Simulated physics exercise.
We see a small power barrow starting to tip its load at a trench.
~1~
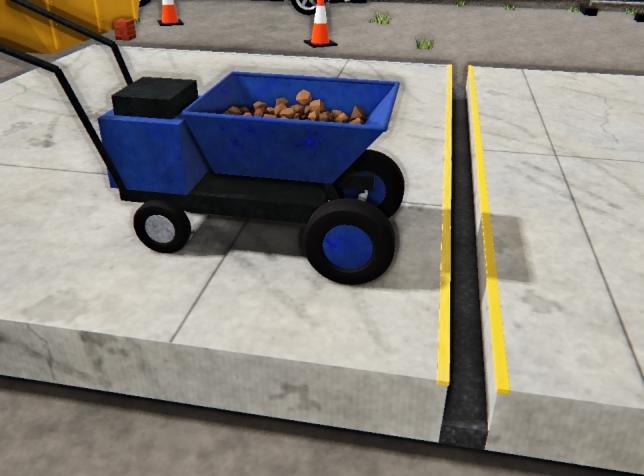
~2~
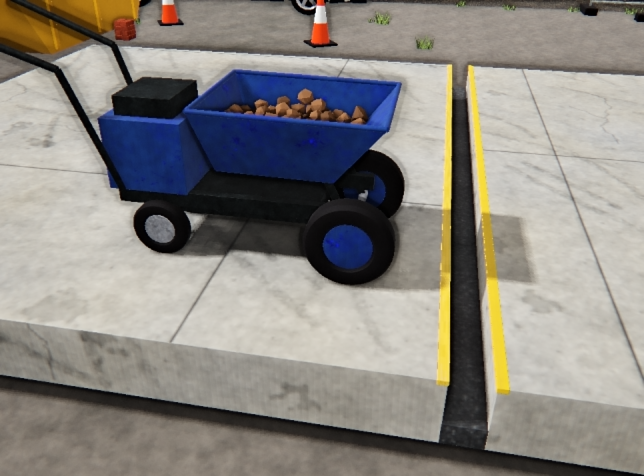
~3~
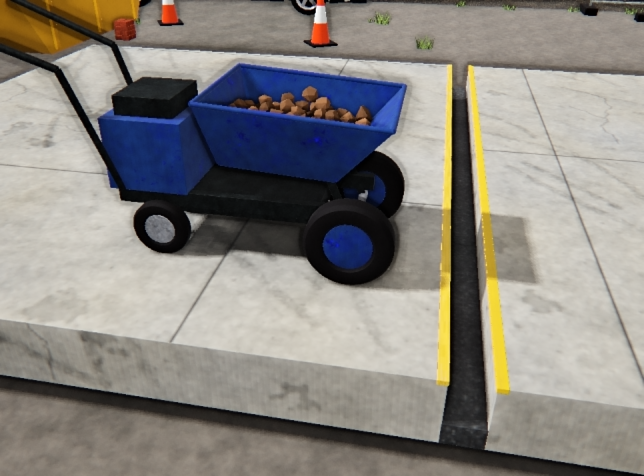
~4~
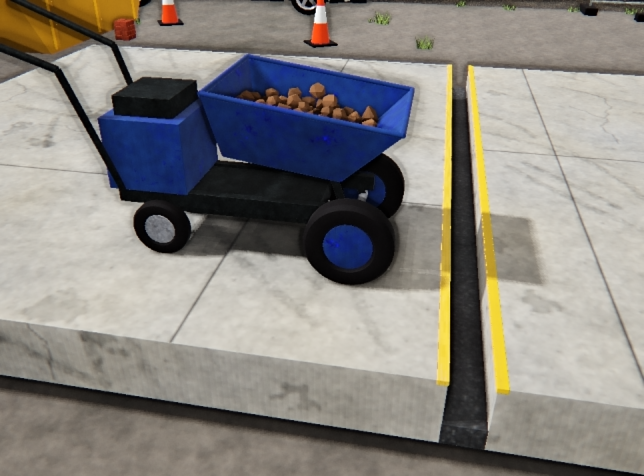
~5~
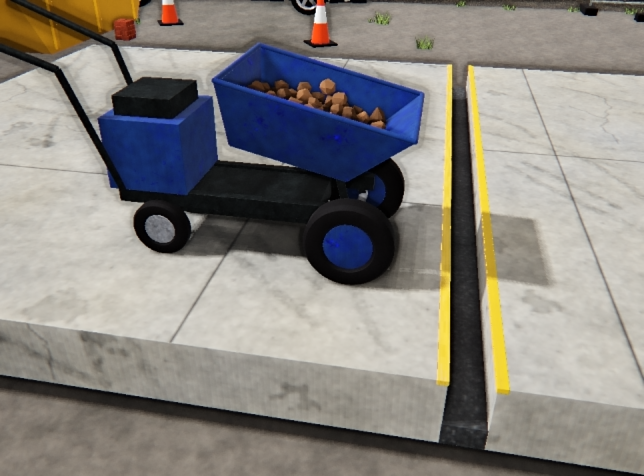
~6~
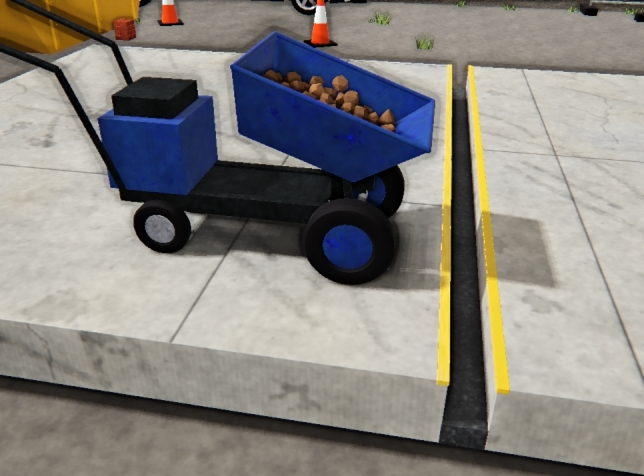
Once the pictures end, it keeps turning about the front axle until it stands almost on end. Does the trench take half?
It catches under half.
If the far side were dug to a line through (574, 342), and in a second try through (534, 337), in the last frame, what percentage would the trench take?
The first gives 100 %, the second 70 %.
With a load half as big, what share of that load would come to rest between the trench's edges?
Some 10 per cent.
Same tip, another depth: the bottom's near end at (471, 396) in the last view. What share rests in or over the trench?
About 20 per cent.
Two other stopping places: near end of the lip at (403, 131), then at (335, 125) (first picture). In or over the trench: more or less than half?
In turn: Less than half; most of it.
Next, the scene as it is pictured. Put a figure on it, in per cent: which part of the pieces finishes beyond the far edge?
Near 80 %.
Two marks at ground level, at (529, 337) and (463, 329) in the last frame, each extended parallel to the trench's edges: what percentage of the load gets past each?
Roughly 60 per cent, and 90 per cent.
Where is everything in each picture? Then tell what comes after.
Lip of the skip at (384, 129), level; top of the load at (297, 126), clay clods; first edge of the trench at (445, 325); far edge at (498, 332), the trench under half as wide as the skip, and about as deep as wide, in the first picture.
Lip of the skip at (387, 130), level; top of the load at (271, 120), in the second picture.
Lip of the skip at (393, 132), tipped barely; top of the load at (276, 117), in the third picture.
Lip of the skip at (403, 136), tipped a little; top of the load at (277, 117), in the fourth picture.
Lip of the skip at (415, 142), tipped a little; top of the load at (282, 95), in the fifth picture.
Lip of the skip at (428, 151), tipped clearly; top of the load at (280, 90); first edge of the trench at (445, 325); far edge at (498, 332), in the sixth picture.
Soon after the last picture, skip tipped steeply; all in the skip.
A little later, skip tipped right over; most in the skip; a stray few in or heaped over the trench; about a quarter beyond it; a small part falling.
Later still, skip tipped right over; a small part in the skip; a small part in or heaped over the trench; most beyond it.
By the end, skip tipped right over; about a quarter in or heaped over the trench; most beyond it.
